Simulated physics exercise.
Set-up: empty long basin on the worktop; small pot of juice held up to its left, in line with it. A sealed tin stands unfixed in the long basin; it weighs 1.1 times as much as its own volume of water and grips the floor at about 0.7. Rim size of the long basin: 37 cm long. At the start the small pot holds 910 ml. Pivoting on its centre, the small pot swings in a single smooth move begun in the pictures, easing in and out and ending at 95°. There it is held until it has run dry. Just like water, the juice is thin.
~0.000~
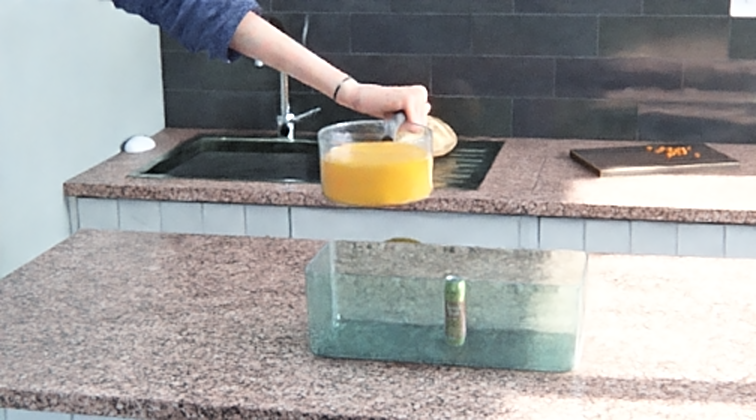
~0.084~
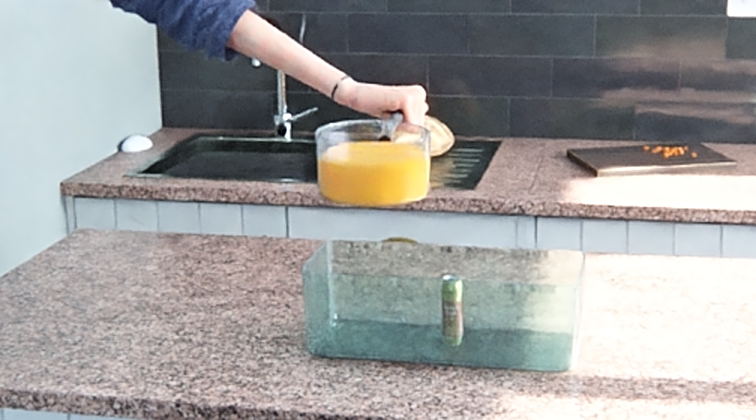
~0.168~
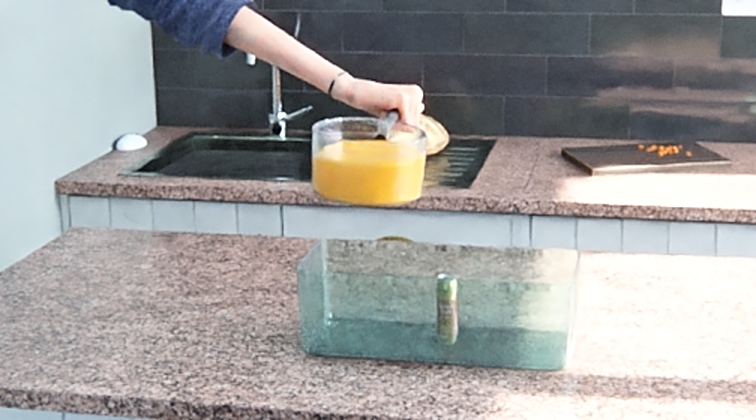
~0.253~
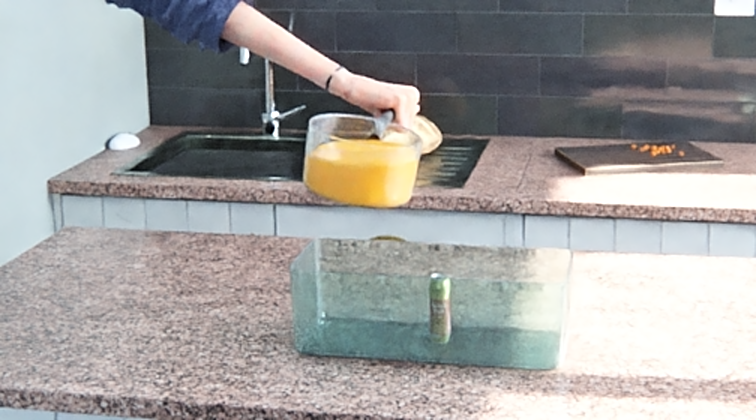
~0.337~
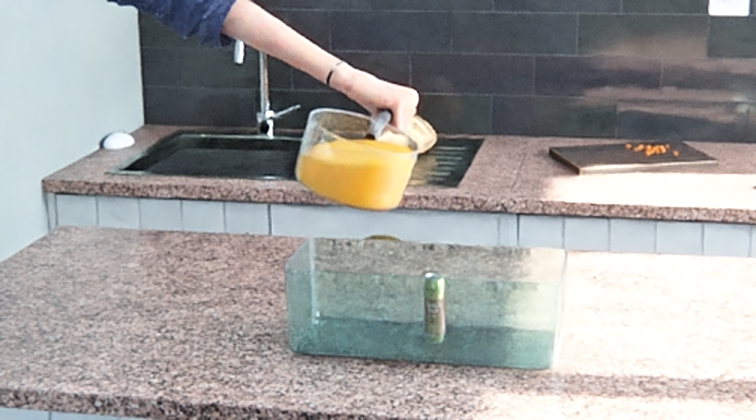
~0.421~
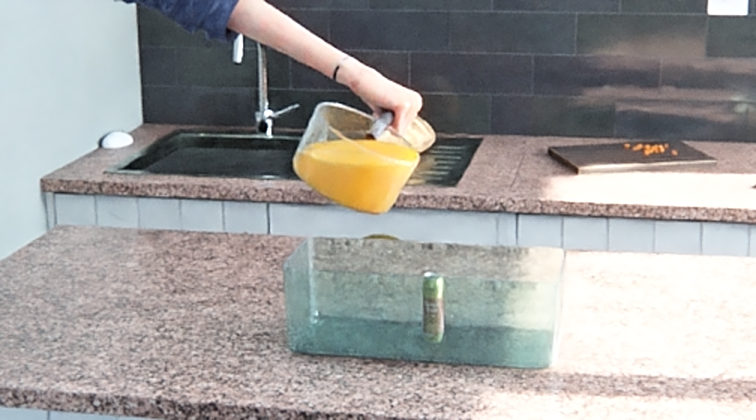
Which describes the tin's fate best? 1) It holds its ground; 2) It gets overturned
1, it holds its ground.
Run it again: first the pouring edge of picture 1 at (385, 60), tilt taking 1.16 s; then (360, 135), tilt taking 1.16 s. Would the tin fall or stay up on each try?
Trial 1 - tin tips; trial 2 - tin stays standing.
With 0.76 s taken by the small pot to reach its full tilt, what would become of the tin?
So the tin will hold steady.
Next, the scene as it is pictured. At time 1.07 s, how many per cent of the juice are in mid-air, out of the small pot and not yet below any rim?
Roughly 10 per cent.
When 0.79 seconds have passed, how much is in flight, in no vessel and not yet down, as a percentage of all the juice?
Around 30 in a hundred.
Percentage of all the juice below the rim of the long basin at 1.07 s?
About 74 %.
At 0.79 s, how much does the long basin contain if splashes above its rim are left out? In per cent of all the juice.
Estimate - around 18 in a hundred parts.
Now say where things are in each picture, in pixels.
In the first frame, tilt 0°; pouring edge (431, 135); surface from (325, 151) to (430, 155); the long basin's rim runs from (317, 257) to (586, 270); the tin's top is at (455, 282).
In the second frame, tilt 1°; pouring edge (429, 136); surface from (322, 151) to (428, 155).
In the third frame, tilt 5°; pouring edge (425, 139); surface from (318, 149) to (423, 154).
In the fourth frame, tilt 11°; pouring edge (421, 144); surface from (311, 149) to (417, 154).
In the fifth frame, tilt 18°; pouring edge (417, 152); surface from (304, 149) to (415, 154).
In the sixth frame, tilt 28°; pouring edge (417, 161); surface from (301, 148) to (418, 155).
After 0.79 s the tilt is 73° and 52 per cent is still to pour; the tin stands where it began.
After 1.07 s the tilt is 93° and 16 per cent is still to pour; the tin stands where it began.
After 1.35 s the tilt is 95° and 4 per cent is still to pour; the tin stands where it began.
After 1.66 s the tilt is 95° and 1 per cent is still to pour; the tin stands where it began.
In the end the tin stands where it began.
